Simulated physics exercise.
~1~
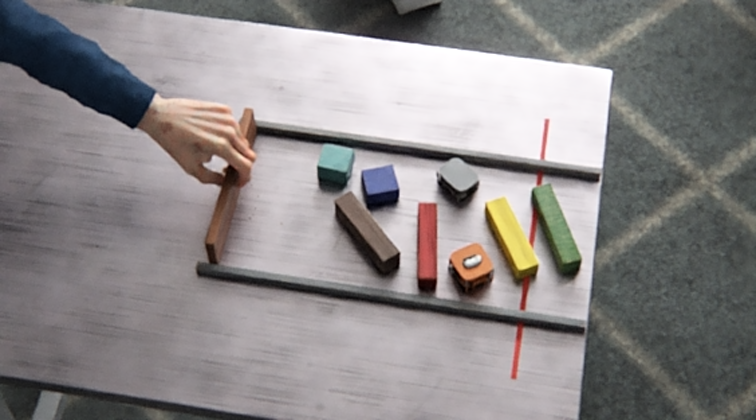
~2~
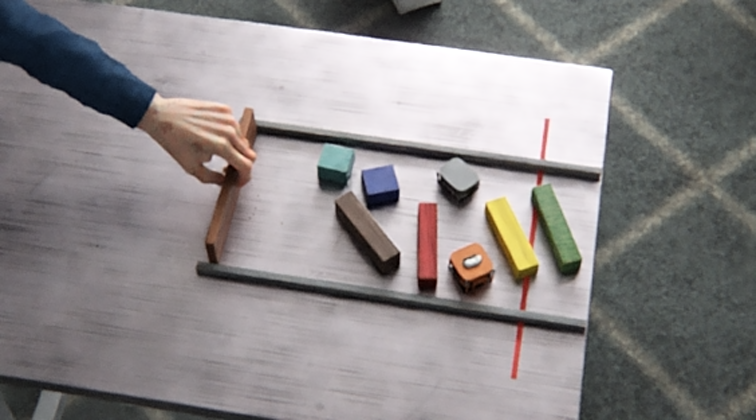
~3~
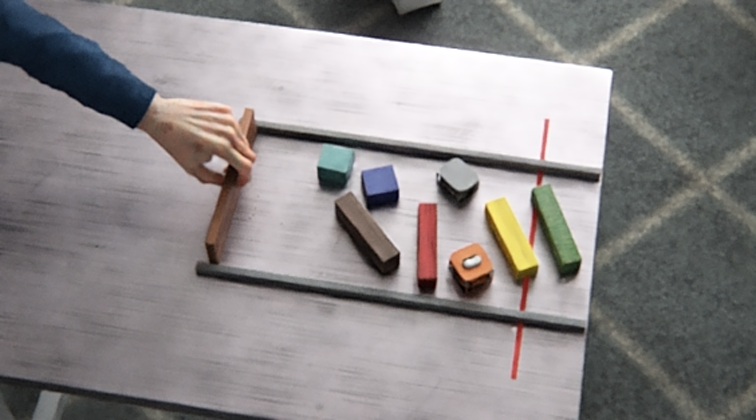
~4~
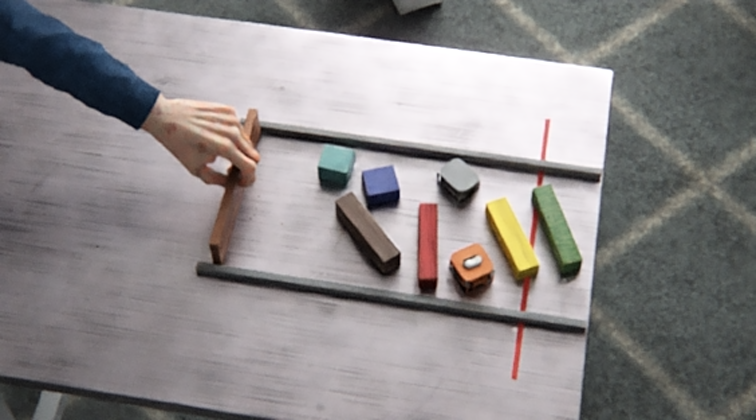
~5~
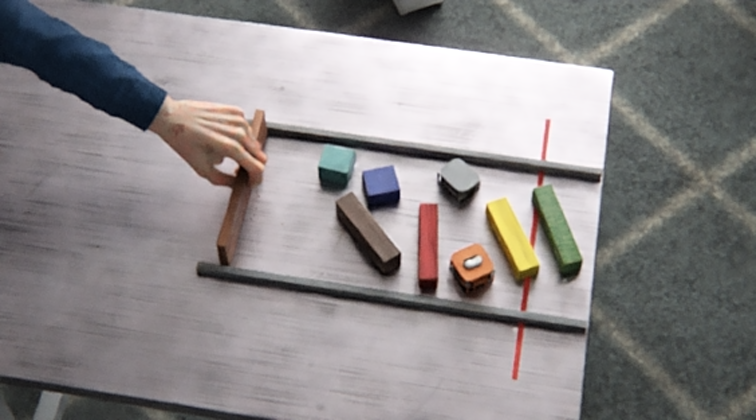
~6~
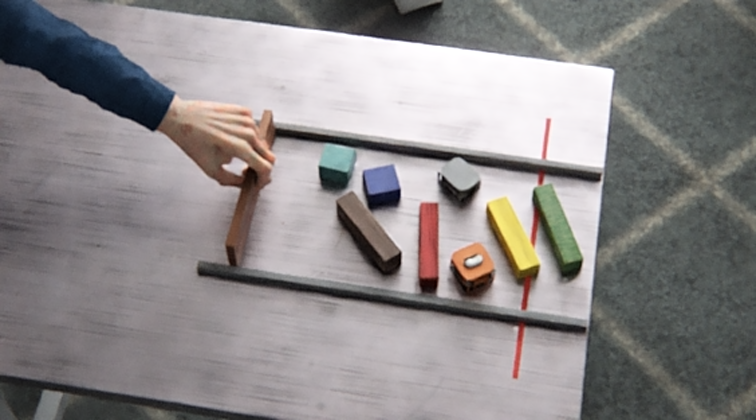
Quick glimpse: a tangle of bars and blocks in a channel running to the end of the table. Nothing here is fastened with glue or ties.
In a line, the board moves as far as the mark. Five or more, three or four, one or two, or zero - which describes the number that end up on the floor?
That would be one or two.
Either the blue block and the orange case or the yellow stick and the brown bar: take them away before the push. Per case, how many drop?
Count: 1 (first case); 0 (second).
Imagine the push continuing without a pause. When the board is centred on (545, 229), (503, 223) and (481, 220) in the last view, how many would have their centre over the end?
3; 0; 0.
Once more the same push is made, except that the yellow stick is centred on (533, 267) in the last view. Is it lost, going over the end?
Note - yellow stick not retained.
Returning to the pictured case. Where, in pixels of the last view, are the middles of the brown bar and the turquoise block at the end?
Okay, so first (541, 262), and next (556, 180).
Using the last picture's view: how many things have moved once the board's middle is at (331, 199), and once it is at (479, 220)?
I get 2 at the one place and 8 at the other.
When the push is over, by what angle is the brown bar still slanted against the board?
It comes to around 0 degrees.
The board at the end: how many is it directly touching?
It is in contact with 2.
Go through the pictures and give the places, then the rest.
Green bar (556, 227); yellow stick (511, 237); orange case (471, 268); board (232, 185); tape (532, 240), in the first picture.
Yellow stick (511, 237); grey case (459, 180), in the second picture.
Orange case (471, 268); blue block (380, 184), in the third picture.
Green bar (557, 228); red stick (428, 245), in the fourth picture.
Yellow stick (512, 238); turquoise block (337, 164), in the fifth picture.
Green bar (557, 227); yellow stick (513, 237); orange case (472, 267); board (251, 187); tape (533, 240), in the sixth picture.
Early on, none off yet; green bar at rest near (557, 227); yellow stick at rest near (513, 237); orange case at rest near (472, 267).
A while later, none off yet; green bar at rest near (557, 227); yellow stick moving near (520, 236); orange case travelled about its own width near (503, 275).
Finally, the number that fall off is one or two; lost, yellow stick and green bar.
